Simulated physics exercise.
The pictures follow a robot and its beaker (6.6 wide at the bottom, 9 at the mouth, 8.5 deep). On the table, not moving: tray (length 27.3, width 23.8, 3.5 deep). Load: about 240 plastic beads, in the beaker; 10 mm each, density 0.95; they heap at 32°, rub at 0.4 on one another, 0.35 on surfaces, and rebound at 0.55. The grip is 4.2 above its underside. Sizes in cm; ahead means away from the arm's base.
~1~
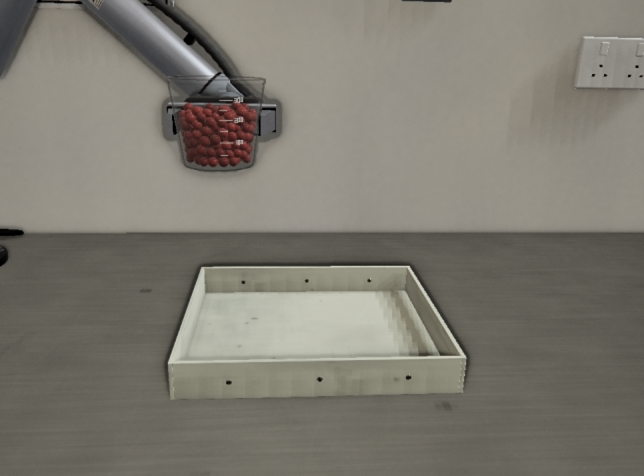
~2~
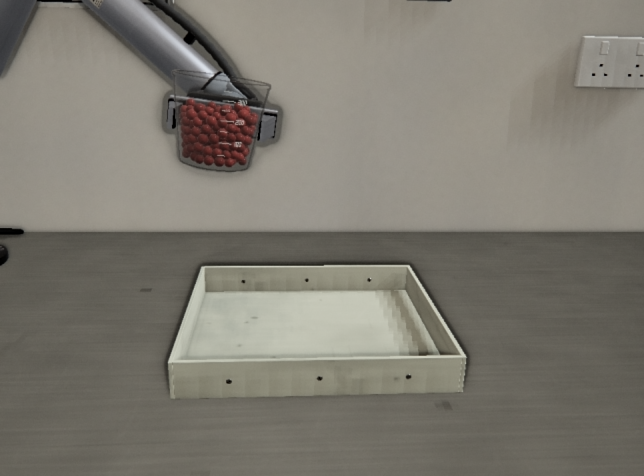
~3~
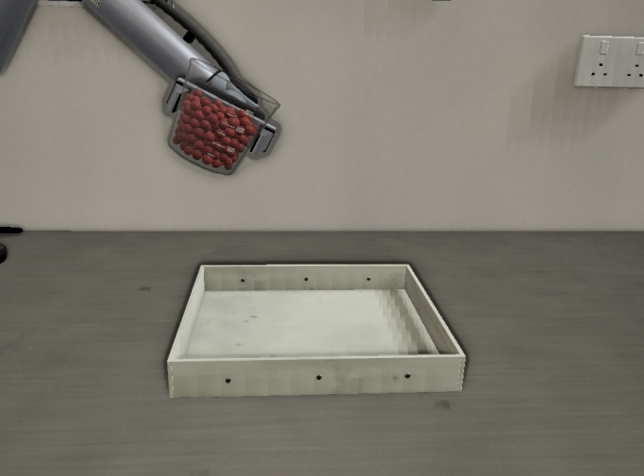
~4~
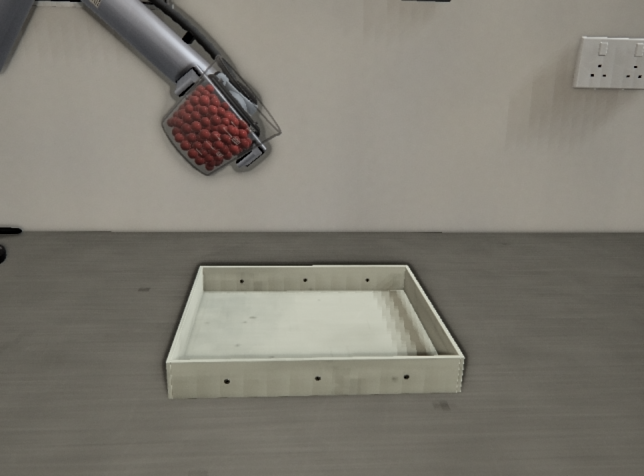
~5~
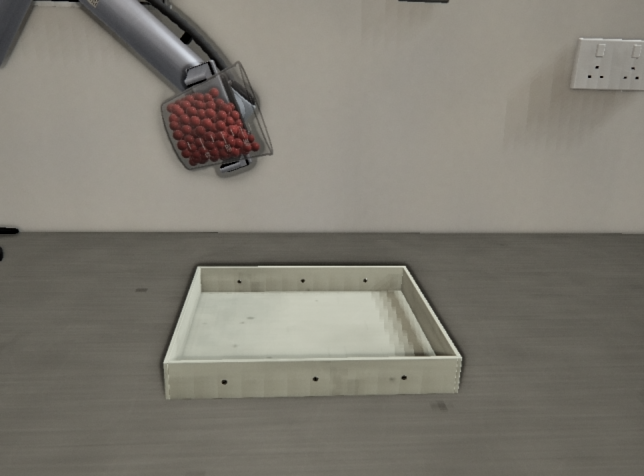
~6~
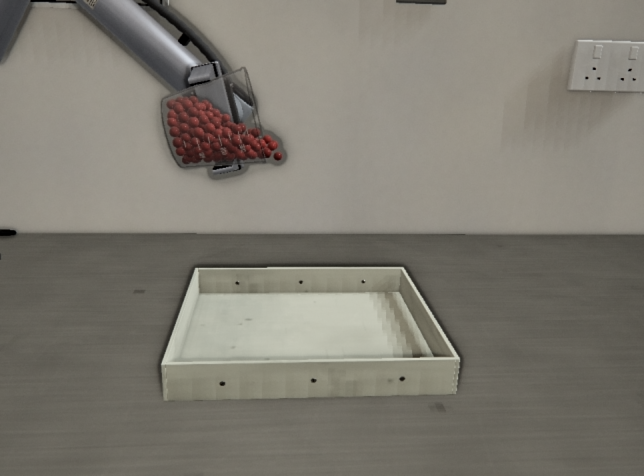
Robot arm tilting a clear beaker of red beads steadily rightward above an empty wooden tray, the beads shifting to its mouth.
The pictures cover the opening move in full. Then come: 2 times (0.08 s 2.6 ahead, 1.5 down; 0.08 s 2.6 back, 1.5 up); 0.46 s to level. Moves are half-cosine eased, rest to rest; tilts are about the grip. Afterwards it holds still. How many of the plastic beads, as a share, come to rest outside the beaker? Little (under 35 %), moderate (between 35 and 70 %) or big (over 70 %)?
Share outside the beaker: Moderate (between 35 and 70 %).
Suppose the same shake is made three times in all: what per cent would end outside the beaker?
It would be near 50 per cent.
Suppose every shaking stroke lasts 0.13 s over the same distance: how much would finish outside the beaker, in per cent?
It would be near 40 per cent.
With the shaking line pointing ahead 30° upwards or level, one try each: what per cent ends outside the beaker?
Some 90 and 75 per cent.
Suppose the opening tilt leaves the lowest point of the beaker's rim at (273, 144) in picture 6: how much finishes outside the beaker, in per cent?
Some 15 per cent.
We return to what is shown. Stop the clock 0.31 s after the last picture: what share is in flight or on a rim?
Some 18 per cent.
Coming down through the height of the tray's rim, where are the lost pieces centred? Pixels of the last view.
Near (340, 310).
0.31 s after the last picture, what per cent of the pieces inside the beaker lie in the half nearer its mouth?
Some 70 per cent.
Then, 0.31 s after the last picture, tilted 77° forward, highest piece 24 above the table; 163 in the beaker, 36 in the tray, 44 in flight or on a rim.
Then, 0.62 s after the last picture, tilted 20° forward, highest piece 27 above the table; 135 in the beaker, 105 in the tray, 2 on the table or floor, 1 in flight or on a rim.
Then, 0.98 s after the last picture, level, highest piece 26 above the table; 135 in the beaker, 106 in the tray, 2 on the table or floor.
Then, 2.03 s after the last picture, level, highest piece 25 above the table; 135 in the beaker, 106 in the tray, 2 on the table or floor.
Final count, 135 in the beaker, 106 in the tray, 2 on the table or floor. That is 44 % outside the beaker.
